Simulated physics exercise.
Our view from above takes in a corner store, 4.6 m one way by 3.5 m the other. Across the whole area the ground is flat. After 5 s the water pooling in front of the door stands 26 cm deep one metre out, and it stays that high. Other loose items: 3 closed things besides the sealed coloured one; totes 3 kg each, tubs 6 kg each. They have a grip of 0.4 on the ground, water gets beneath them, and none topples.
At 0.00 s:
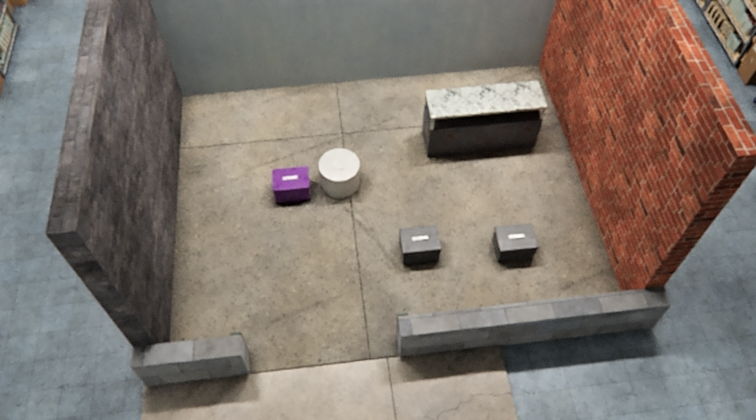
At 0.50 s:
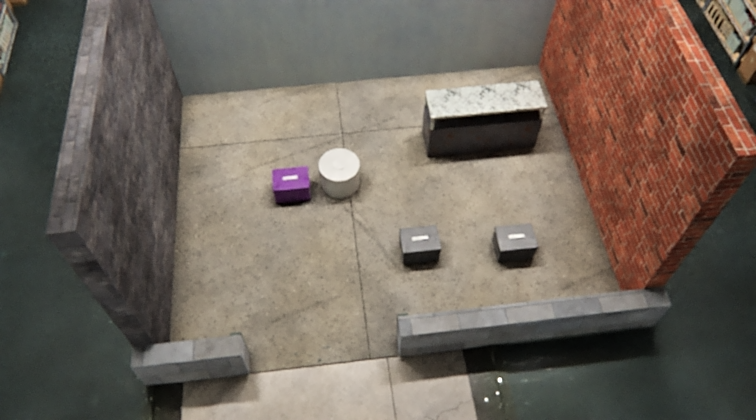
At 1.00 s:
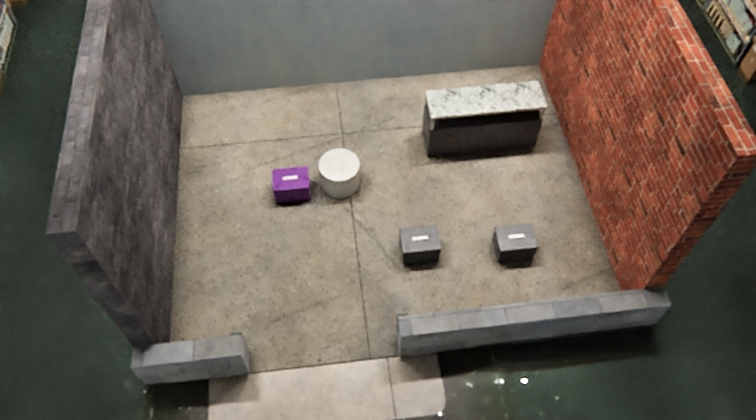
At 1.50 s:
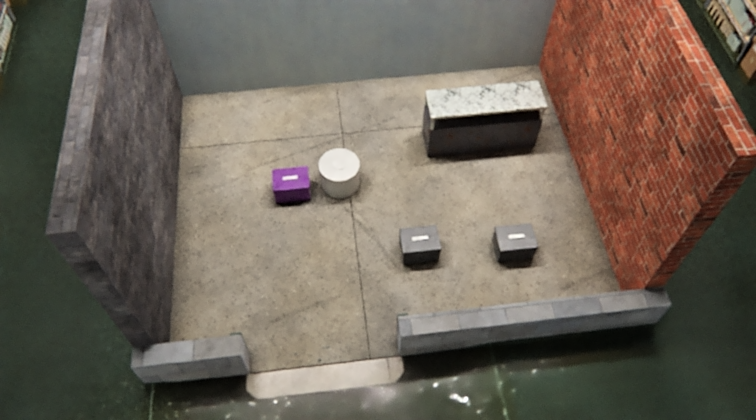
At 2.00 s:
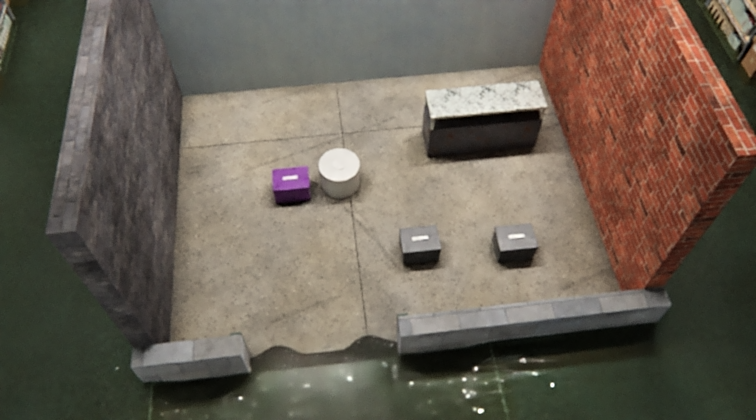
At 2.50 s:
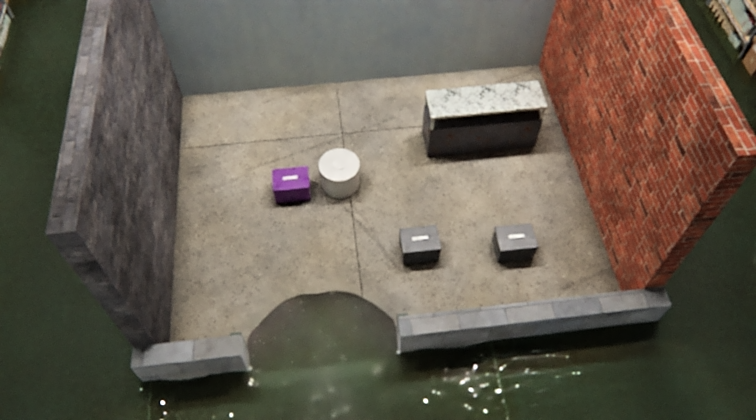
Dark green water spread around the outside of the walled store and covered the pale front path, then pushed through the doorway onto the floor, while the purple tote and everything else inside stayed put.
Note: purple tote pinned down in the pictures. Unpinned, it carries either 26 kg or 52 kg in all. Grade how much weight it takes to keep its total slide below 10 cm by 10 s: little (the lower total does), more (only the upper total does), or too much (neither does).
Grade: More.
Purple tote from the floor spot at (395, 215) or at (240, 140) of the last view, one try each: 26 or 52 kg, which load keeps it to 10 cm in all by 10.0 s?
For the first spot the lighter suffices, for the second the lighter suffices.
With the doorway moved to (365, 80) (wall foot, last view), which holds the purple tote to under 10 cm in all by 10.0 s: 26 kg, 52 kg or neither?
In that case the smaller load will do.
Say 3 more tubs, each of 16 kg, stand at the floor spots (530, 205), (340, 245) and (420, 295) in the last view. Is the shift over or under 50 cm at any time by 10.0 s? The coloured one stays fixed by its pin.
In the order given, within the mark, then beyond the mark, and last within the mark.
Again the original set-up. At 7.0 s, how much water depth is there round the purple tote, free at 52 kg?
7 cm, roughly.
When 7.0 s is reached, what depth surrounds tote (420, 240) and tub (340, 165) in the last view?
Some 2 cm at the first, some 12 cm at the second.
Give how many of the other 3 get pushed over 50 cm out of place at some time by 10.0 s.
I count 2.
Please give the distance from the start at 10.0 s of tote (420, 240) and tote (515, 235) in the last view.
First 120 cm, then 30 cm.
After 3.5 s the purple tote would be 0 cm from its start with 26 kg and 0 cm from its start with 52 kg; 1 cm of water round it then.
After 4.5 s the purple tote would be 0 cm from its start with 26 kg and 0 cm from its start with 52 kg; 6 cm of water round it then.
After 7.0 s the purple tote would be 6 cm from its start with 26 kg and 0 cm from its start with 52 kg; 7 cm of water round it then.
After 10.0 s the purple tote would be 52 cm from its start with 26 kg and 0 cm from its start with 52 kg; 12 cm of water round it then.
